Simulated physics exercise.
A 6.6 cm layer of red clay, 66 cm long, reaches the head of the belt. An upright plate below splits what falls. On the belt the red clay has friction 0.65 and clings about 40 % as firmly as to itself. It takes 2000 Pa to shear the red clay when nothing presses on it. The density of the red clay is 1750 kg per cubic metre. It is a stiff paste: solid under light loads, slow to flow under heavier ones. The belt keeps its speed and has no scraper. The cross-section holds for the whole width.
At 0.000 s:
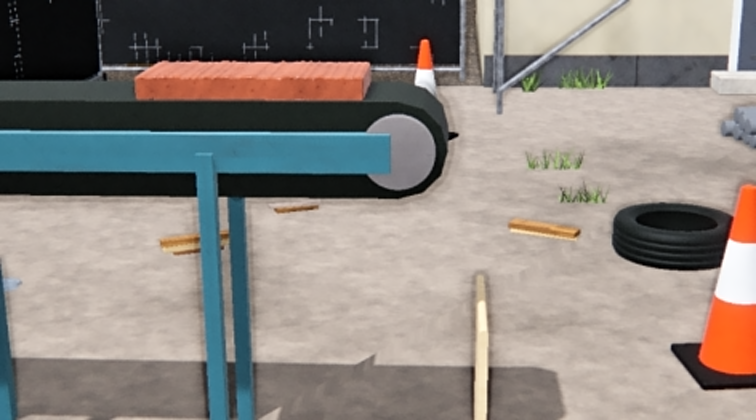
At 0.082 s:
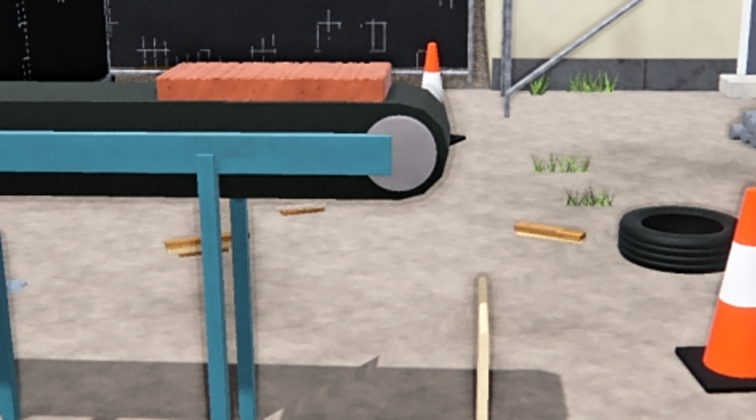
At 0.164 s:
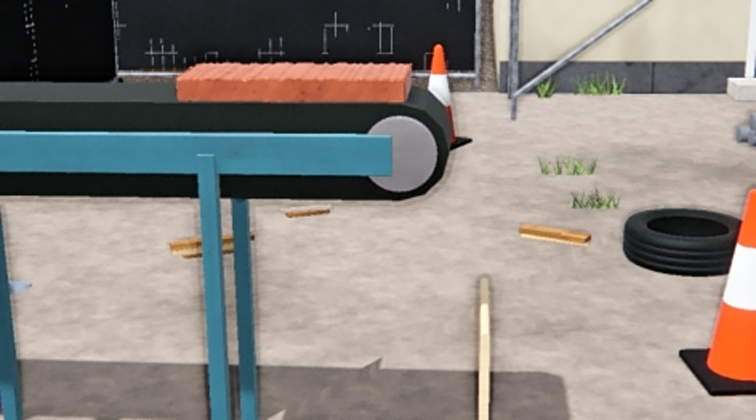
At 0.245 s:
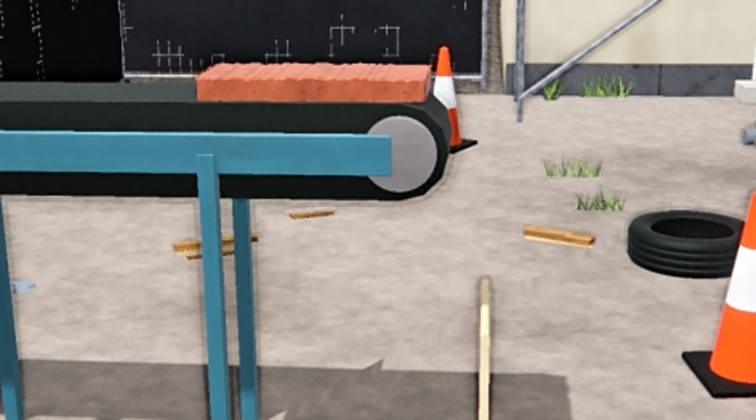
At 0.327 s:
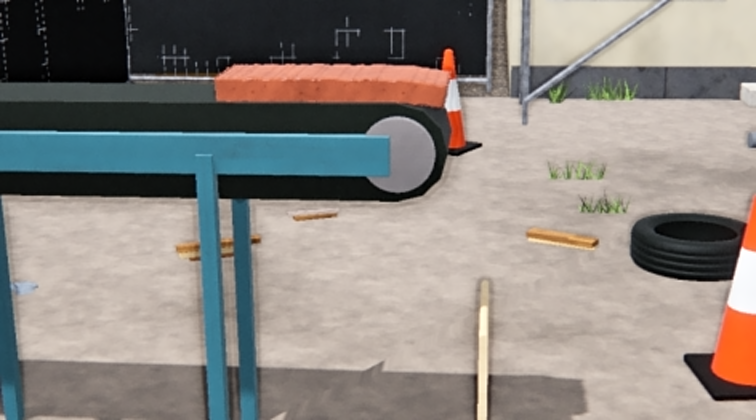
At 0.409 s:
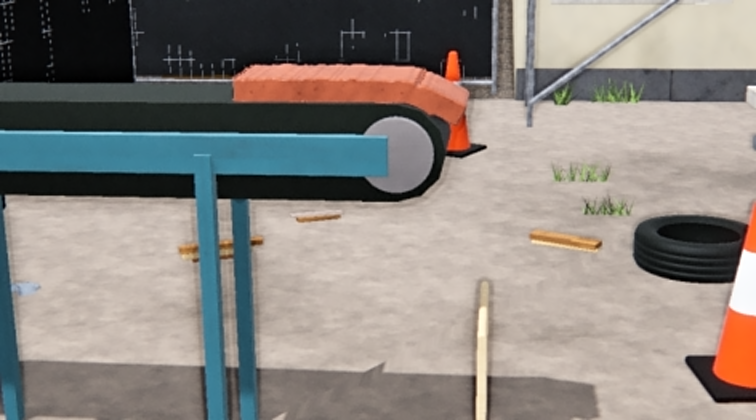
In a bare dirt work yard, seen from the side, a black conveyor belt on a blue frame extends in from the left. A ridged red clay layer lies on it, with a thin pale upright below, orange-and-white cones behind and at right, and a black tyre. The clay rides right and its front bends down over the roller, still in one piece, while the camera shifts slightly, sliding the background right.
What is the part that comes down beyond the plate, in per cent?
Expect roughly 68 %.
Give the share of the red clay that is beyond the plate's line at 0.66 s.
Some 10 per cent.
After 0.66 s, 10 % is beyond the plate's line.
After 0.96 s, 31 % is beyond the plate's line.
After 1.25 s, 48 % is beyond the plate's line.
After 1.55 s, 68 % is beyond the plate's line.
After 2.83 s, 68 % is beyond the plate's line.
